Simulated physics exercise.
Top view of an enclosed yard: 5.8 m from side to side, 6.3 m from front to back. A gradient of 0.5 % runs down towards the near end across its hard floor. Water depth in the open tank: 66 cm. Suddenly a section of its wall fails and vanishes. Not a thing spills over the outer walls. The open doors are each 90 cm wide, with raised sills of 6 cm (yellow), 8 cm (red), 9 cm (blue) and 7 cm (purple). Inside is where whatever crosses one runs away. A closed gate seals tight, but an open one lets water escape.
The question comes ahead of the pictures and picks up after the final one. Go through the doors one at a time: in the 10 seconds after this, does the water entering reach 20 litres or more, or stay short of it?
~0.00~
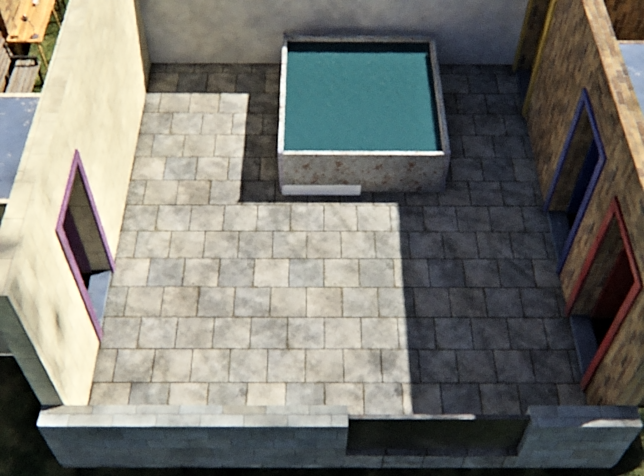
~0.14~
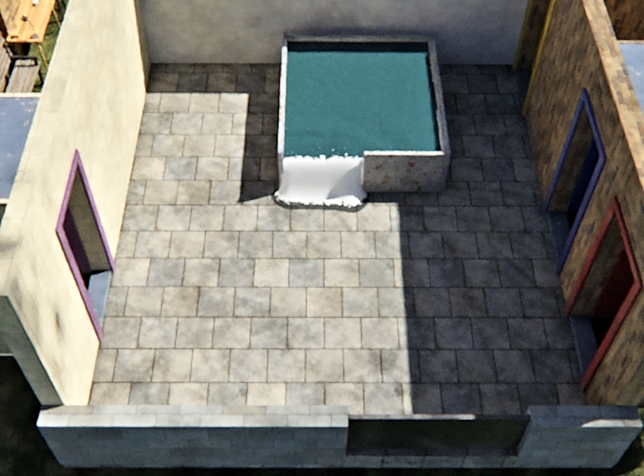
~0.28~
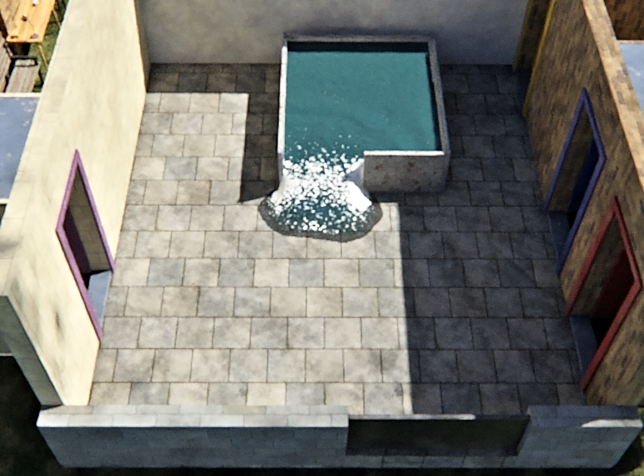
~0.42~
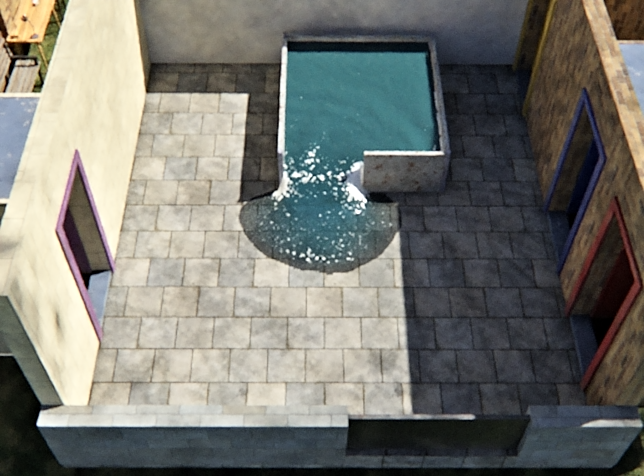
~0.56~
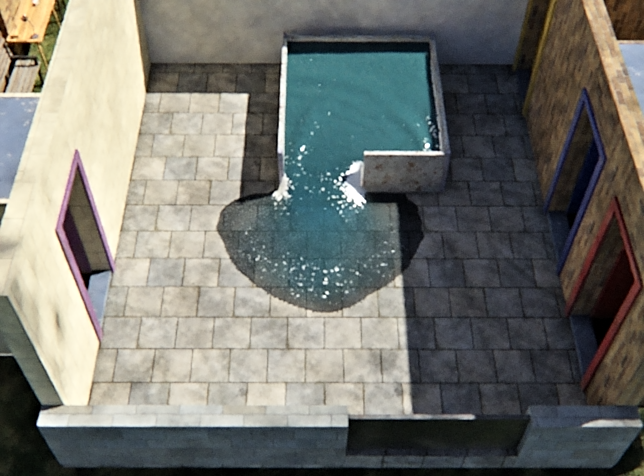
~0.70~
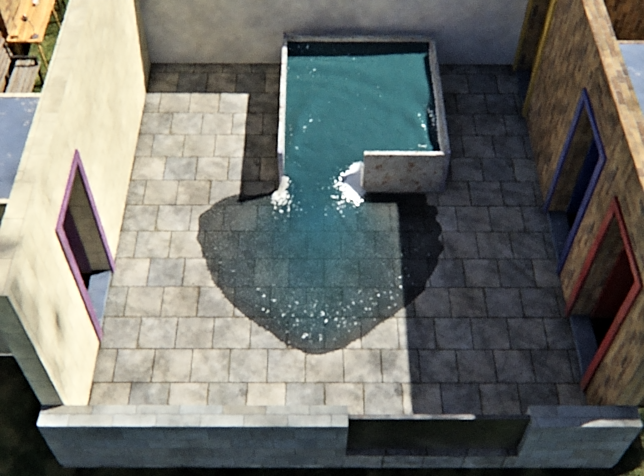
Going through them: The yellow door reaches it; the red door reaches it; the blue door stays short; the purple door reaches it.
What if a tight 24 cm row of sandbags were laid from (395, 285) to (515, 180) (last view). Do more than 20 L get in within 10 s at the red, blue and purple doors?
Against the limit, the red door goes beyond it, the blue door goes beyond it and the purple door goes beyond it.
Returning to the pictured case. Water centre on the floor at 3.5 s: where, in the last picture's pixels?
Its balance point lies near (325, 235).
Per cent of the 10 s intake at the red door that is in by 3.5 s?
5 percent or so by then.
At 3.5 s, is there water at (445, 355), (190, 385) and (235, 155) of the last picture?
Submerged, submerged, untouched.
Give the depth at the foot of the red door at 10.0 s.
It's some 11.0 centimetres deep.
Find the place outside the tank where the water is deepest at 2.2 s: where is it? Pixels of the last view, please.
Roughly at pixel (99, 435).
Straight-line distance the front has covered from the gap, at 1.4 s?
4.0 m.
After 1.4 s water covers 40 % of the floor and is deepest (38 cm) near (310, 202); yellow door not reached, red door not reached, blue door not reached, purple door not reached.
After 2.2 s water covers 50 % of the floor and is deepest (46 cm) near (99, 435); yellow door not reached, red door not reached, blue door not reached, purple door 12 cm at the sill, 8 L in.
After 3.5 s water covers 55 % of the floor and is deepest (29 cm) near (228, 435); yellow door not reached, red door 14 cm at the sill, 4 L in, blue door not reached, purple door 16 cm at the sill, 35 L in.
After 6.0 s water covers 95 % of the floor and is deepest (21 cm) near (581, 435); yellow door 2 cm at the sill, 0 L in, red door 17 cm at the sill, 54 L in, blue door 6 cm at the sill, 0 L in, purple door 13 cm at the sill, 91 L in.
After 10.0 s water covers 100 % of the floor and is deepest (16 cm) near (334, 71); yellow door 13 cm at the sill, 34 L in, red door 11 cm at the sill, 125 L in, blue door 7 cm at the sill, 0 L in, purple door 9 cm at the sill, 121 L in.
